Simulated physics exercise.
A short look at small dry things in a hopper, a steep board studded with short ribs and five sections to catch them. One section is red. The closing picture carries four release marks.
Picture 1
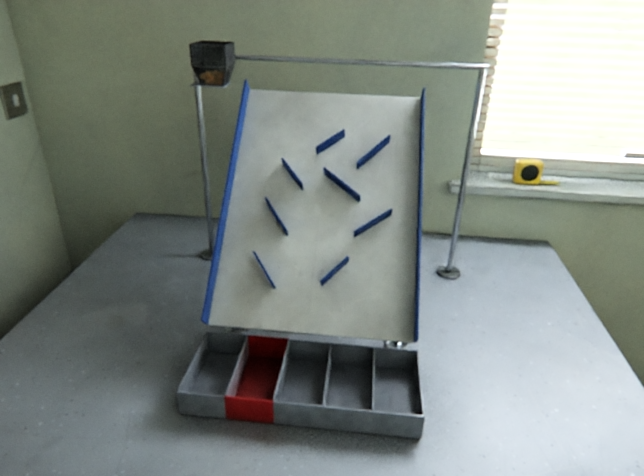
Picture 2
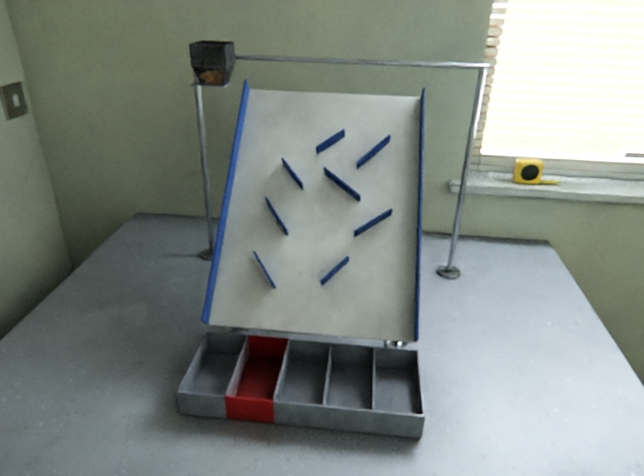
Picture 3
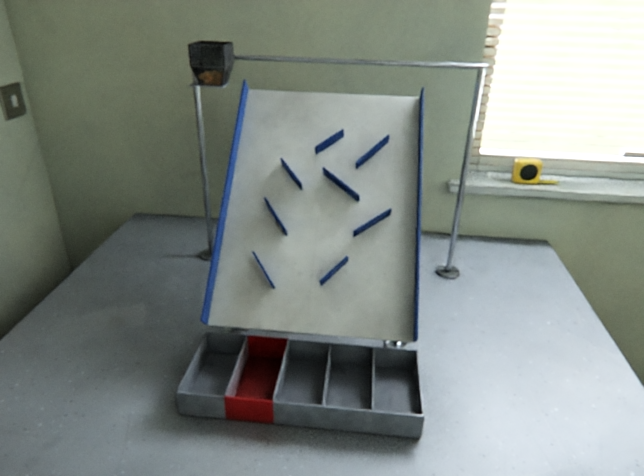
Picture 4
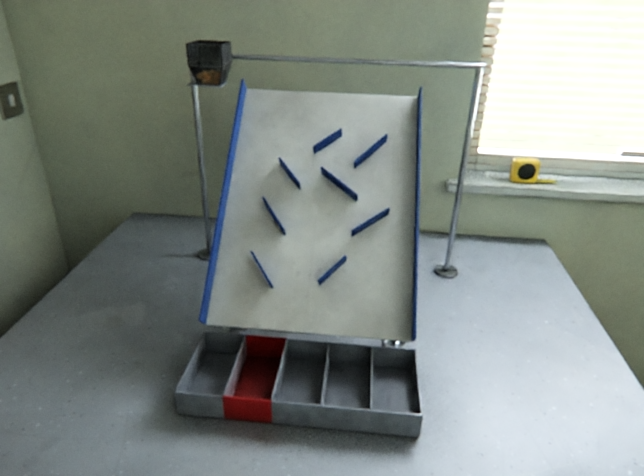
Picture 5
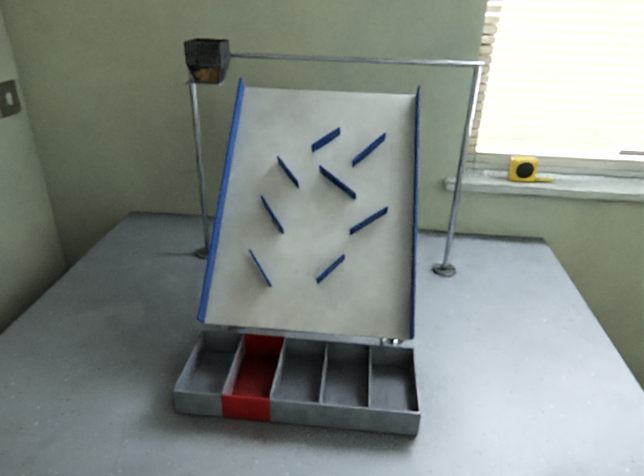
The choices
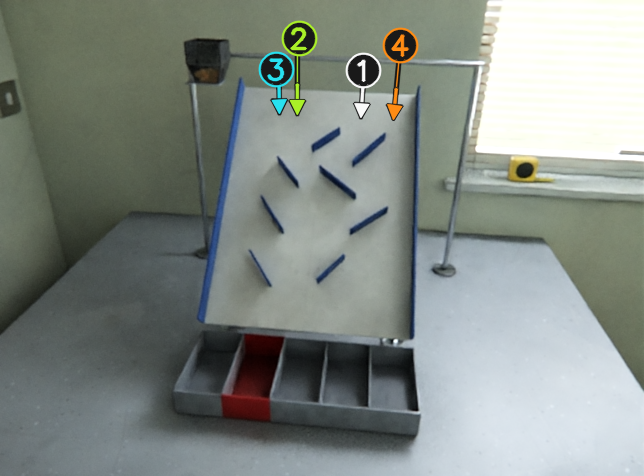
On a grey tabletop, a ribbed sloping board stands still above a sectioned tray.
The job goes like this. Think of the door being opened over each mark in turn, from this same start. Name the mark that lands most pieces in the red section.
I would pick mark 1.
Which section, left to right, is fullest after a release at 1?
It is the second one.
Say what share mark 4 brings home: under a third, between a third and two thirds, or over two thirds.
Under a third.
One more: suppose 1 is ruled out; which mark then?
That is mark 2.
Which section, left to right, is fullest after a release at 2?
The second.
On the marked copy, mark 1 meets the board at (361, 112); mark 2 meets the board at (297, 109); mark 3 meets the board at (279, 108); mark 4 meets the board at (393, 114).
Choosing 1, about two thirds in the red section, about a quarter in other sections, a small part outside the box.
Choosing 2, about a third in the red section, about half in other sections, a small part outside the box.
Choosing 3, about a quarter in the red section, about two thirds in other sections, a small part outside the box.
Choosing 4, a small part in the red section, about two thirds in other sections, about a quarter outside the box.
